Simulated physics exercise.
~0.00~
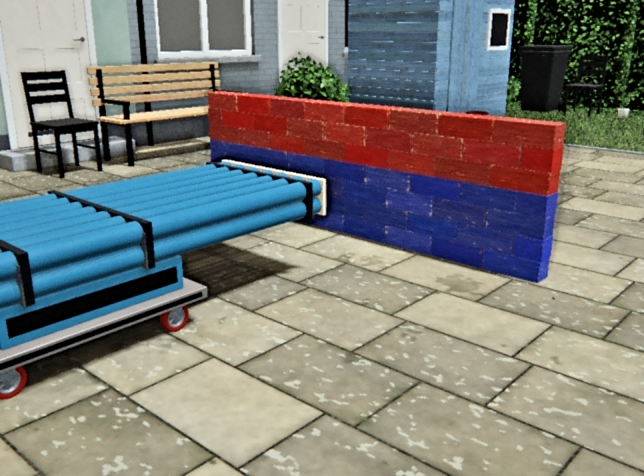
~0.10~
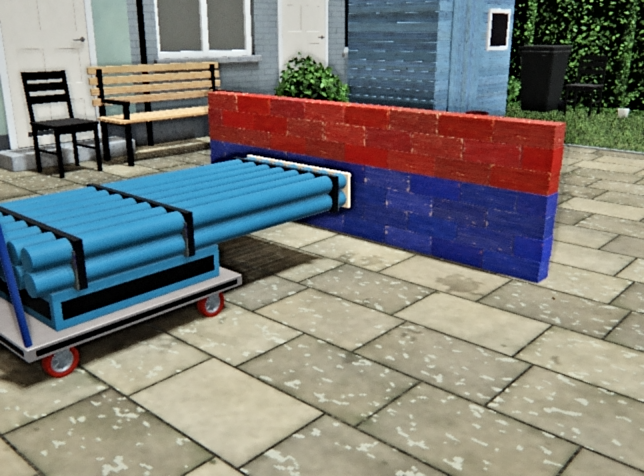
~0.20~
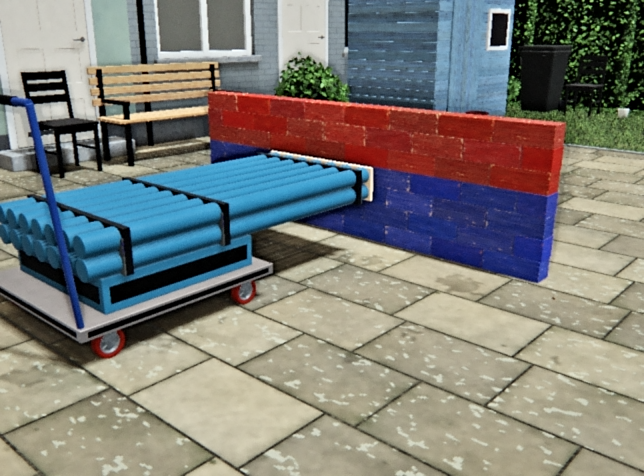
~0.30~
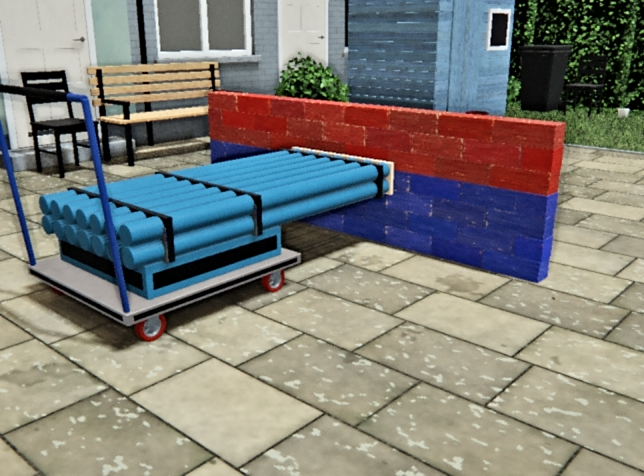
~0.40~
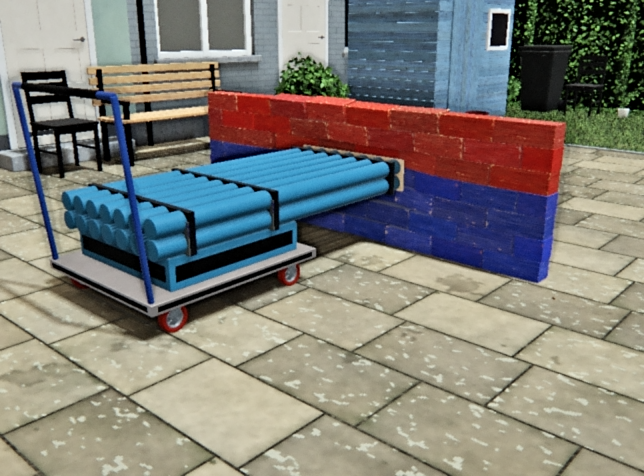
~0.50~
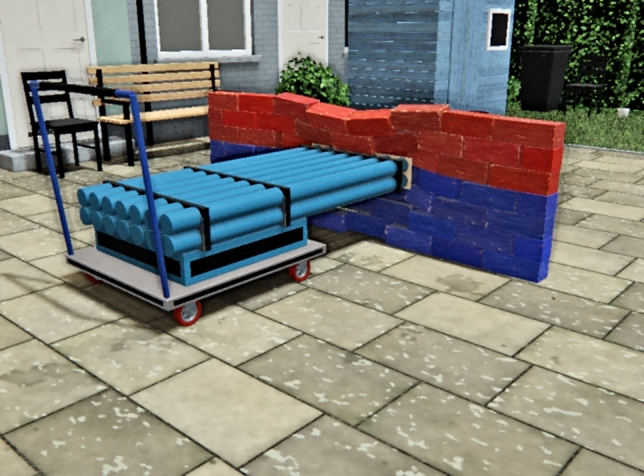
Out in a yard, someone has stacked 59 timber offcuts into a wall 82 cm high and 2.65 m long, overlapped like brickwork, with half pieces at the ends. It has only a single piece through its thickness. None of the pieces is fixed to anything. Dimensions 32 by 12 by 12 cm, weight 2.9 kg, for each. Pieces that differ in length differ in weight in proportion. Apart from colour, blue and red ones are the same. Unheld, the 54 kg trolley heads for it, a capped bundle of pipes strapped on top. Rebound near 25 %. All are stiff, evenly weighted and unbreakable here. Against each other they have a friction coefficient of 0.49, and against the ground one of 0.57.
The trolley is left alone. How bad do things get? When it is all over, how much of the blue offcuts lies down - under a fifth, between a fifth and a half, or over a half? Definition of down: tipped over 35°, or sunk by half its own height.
Down at the end: Between a fifth and a half.
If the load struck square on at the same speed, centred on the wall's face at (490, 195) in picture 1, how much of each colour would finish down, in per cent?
For blue it's 30 per cent, for red 60 per cent.
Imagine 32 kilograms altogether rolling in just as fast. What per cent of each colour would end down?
Blue 40, red 80 per cent.
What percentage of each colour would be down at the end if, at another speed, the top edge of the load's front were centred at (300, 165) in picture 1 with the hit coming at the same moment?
Blue 40%, red 80%.
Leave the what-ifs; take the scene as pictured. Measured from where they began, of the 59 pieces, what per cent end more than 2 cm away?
60 percent of them have shifted.
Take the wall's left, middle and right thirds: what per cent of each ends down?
Left third 40 percent, middle third 90 percent, right third 40 percent.
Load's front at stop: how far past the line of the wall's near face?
Roughly 95 centimetres past it.
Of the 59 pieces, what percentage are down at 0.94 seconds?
By then 60 %.
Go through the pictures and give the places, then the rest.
In the first picture (each place is the centre of the face we see best), load (318, 192) 63 cm short of the wall; top blue offcut (532, 205); top red offcut (324, 113); all as stacked.
Load (343, 186) 43 cm short of the wall; top blue offcut (532, 205), in the second picture.
Load (366, 180) 23 cm short of the wall; top blue offcut (532, 205), in the third picture.
Load (387, 174) 29 mm short of the wall; top blue offcut (532, 205), in the fourth picture.
Load (398, 171) 8 cm into the wall's line; top blue offcut (532, 205); top red offcut (325, 112) tilted 13°; steepest lean 14°, the offcut at (309, 129); 25 have shifted, in the fifth picture.
Load (406, 169) 16 cm into the wall's line; top blue offcut (532, 205); top red offcut (326, 123) tilted 24°, 43 mm lower; 30 have shifted, in the sixth picture.
By 0.68 s, load 28 cm past the wall's line, still rolling; 6 of the 34 blue offcuts down (12 of 59 in all colours); top blue offcut unmoved; top red offcut tilted 57°, 13 cm lower.
By 0.94 s, load 42 cm past the wall's line, still rolling; 13 of the 34 blue offcuts down (34 of 59 in all colours); top blue offcut unmoved; top red offcut on its side.
By 1.40 s, load 62 cm past the wall's line, still rolling; 13 of the 34 blue offcuts down (34 of 59 in all colours); top blue offcut unmoved; top red offcut on its side.
When it is over (2.9 s), load 93 cm past the wall's line, stopped; 13 of the 34 blue offcuts down (34 of 59 in all colours); top blue offcut unmoved; top red offcut on its side. That is 38 per cent. In pixels of the last frame, middles, top blue offcut near (537, 203), top red offcut near (387, 129).
